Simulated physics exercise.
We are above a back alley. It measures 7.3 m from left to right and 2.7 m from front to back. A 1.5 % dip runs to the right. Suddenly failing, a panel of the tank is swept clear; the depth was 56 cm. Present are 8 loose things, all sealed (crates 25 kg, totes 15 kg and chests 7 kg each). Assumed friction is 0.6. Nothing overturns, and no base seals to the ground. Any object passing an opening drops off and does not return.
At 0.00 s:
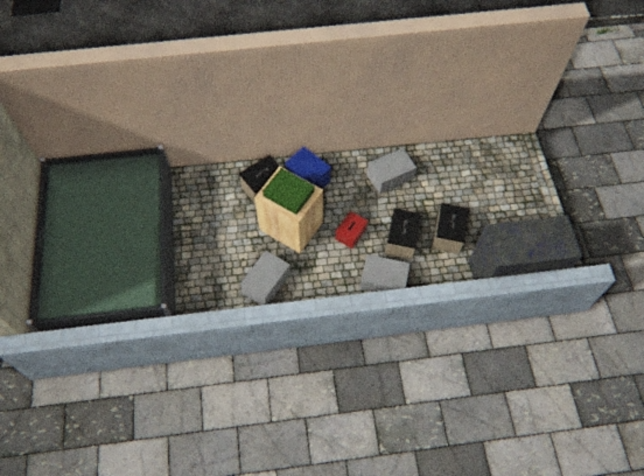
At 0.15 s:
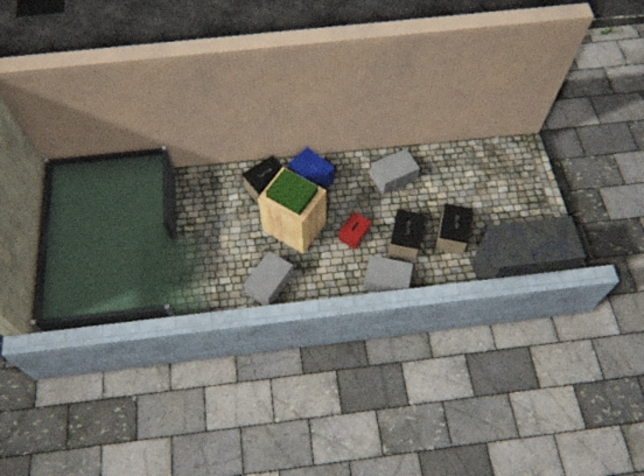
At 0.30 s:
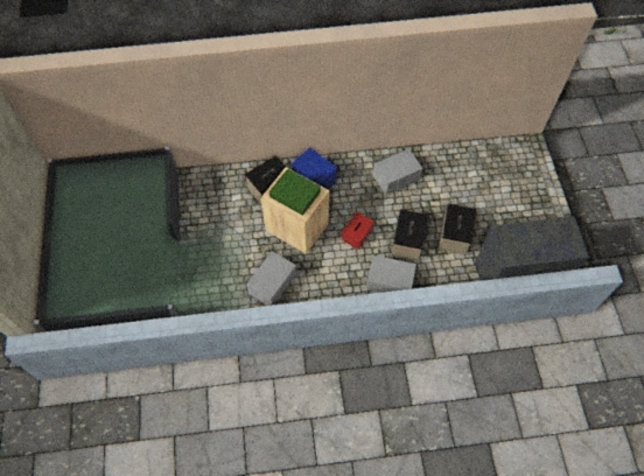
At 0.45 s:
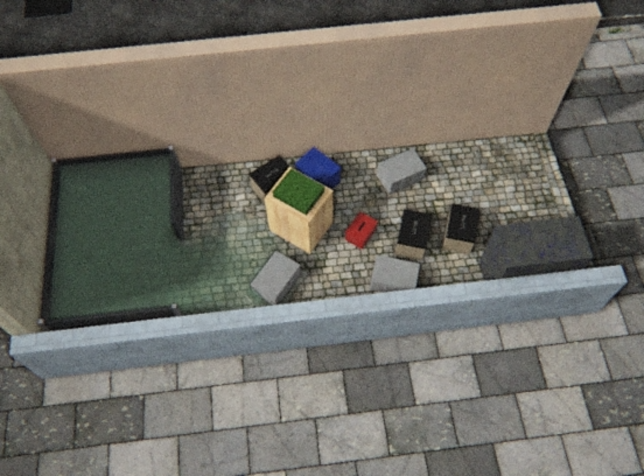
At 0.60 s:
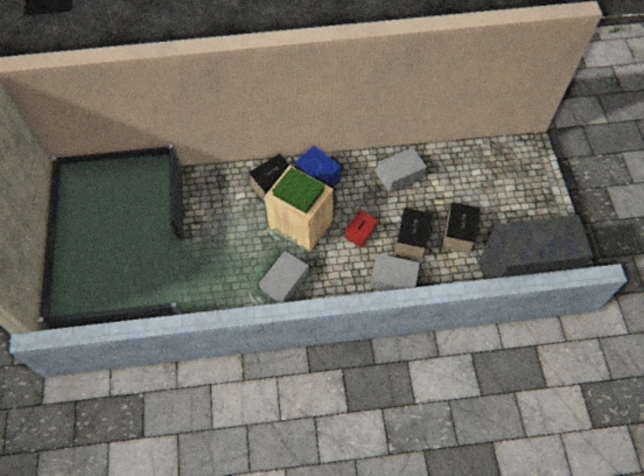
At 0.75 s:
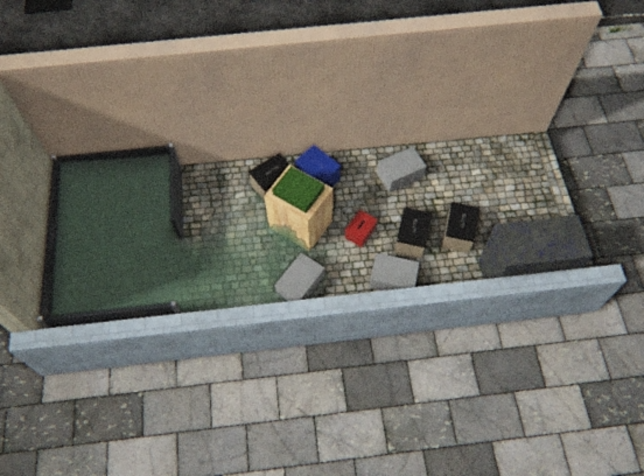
Green water spilled out through a gap in the tank on the left and spread across the cobbles, then pushed the nearest gray box a little to the right while the other boxes stayed put.
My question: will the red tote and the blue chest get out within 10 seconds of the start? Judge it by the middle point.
What I'd expect is that the red tote does not make it out and the blue chest does not make it out.
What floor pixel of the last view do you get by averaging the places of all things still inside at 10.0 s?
Mean position: Approximately (354, 189).
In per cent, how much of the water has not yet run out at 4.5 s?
About 86 in a hundred parts of the water.
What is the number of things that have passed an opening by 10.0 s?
4.
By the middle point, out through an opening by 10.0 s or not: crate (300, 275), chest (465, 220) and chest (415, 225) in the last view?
Crossed; crossed; crossed.
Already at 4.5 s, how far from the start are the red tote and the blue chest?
40 and 40 cm, roughly.
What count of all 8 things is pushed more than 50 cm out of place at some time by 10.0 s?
The total is 5.
After 2.0 s the red tote is near (364, 218), 0.1 m from its start, aground; the blue chest is near (319, 163), 0.0 m from its start, aground; 0 of 8 are out; 3 afloat.
After 4.5 s the red tote is near (373, 202), 0.4 m from its start, aground; the blue chest is near (343, 168), 0.4 m from its start, afloat; 2 of 8 are out; 5 afloat.
After 7.0 s the red tote is near (372, 206), 0.3 m from its start, aground; the blue chest is near (304, 168), 0.2 m from its start, afloat; 4 of 8 are out; 2 afloat.
After 10.0 s the red tote is near (372, 206), 0.3 m from its start, aground; the blue chest is near (317, 165), 0.1 m from its start, afloat; 4 of 8 are out; 2 afloat.
